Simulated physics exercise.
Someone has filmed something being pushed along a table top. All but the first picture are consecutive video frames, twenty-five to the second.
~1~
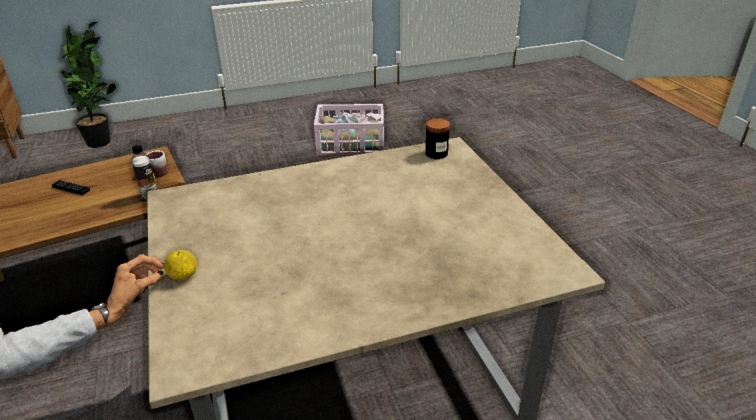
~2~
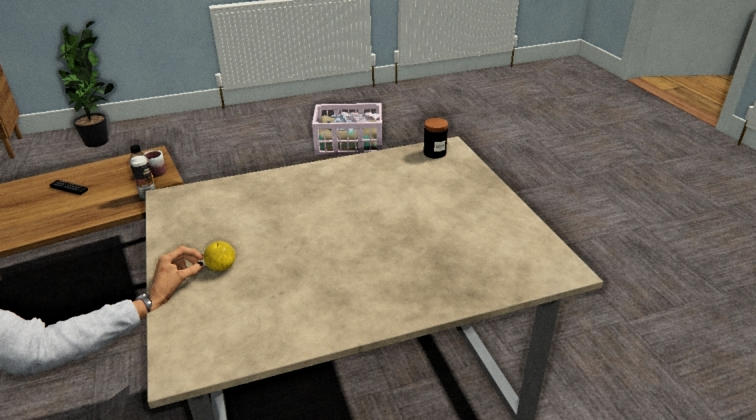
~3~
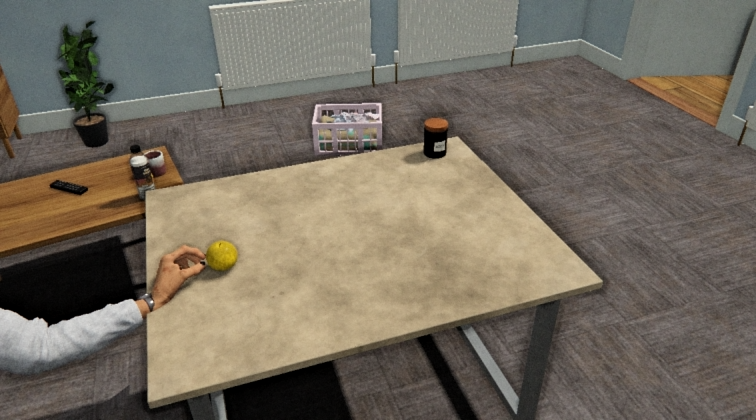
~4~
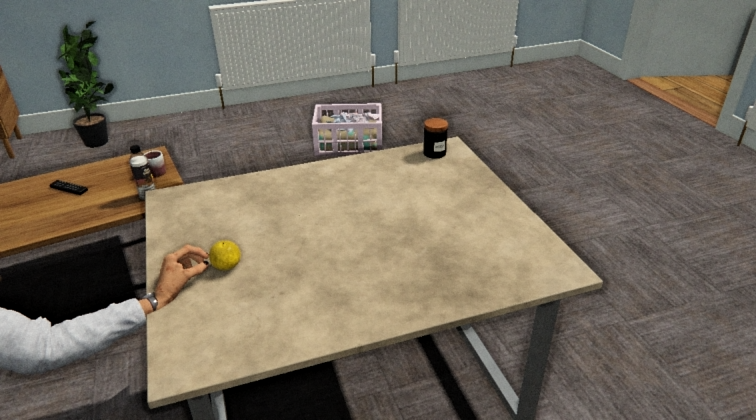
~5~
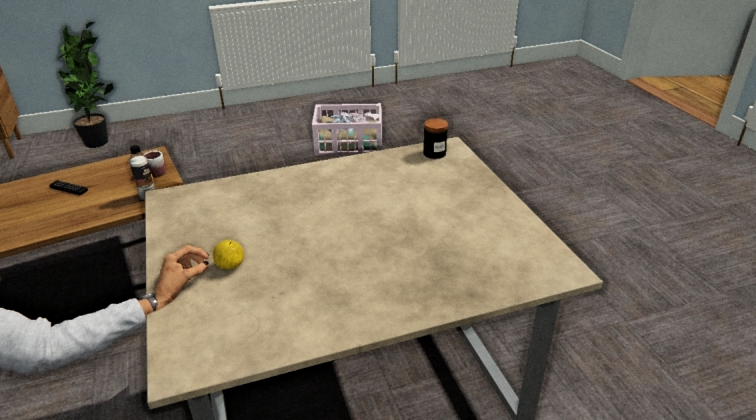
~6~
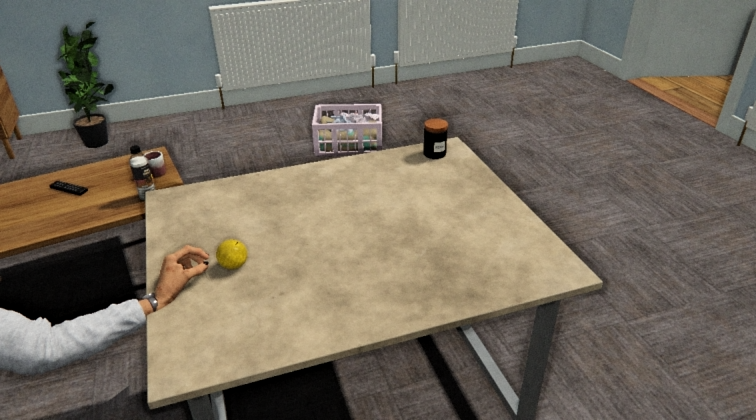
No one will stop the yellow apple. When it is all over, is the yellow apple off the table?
The yellow apple is still on the table.
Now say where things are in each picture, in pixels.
In the first picture, under the hand; yellow apple (181, 265).
In the second picture, under the hand; yellow apple (220, 256).
In the third picture, under the hand; yellow apple (222, 256).
In the fourth picture, yellow apple (225, 255).
In the fifth picture, yellow apple (229, 255).
In the sixth picture, yellow apple (232, 255) shifted a little.
Then, 0.20 s on from there, yellow apple shifted about its own width near (248, 251).
Then, 0.40 s on from there, yellow apple shifted about its own width near (261, 249).
Then, 0.70 s on from there, yellow apple shifted well along near (275, 246).
Then, 1.10 s on from there, yellow apple shifted well along near (286, 243).
In the end, moved from the start, yellow apple. At the end, from the last picture's camera, yellow apple near (288, 243).
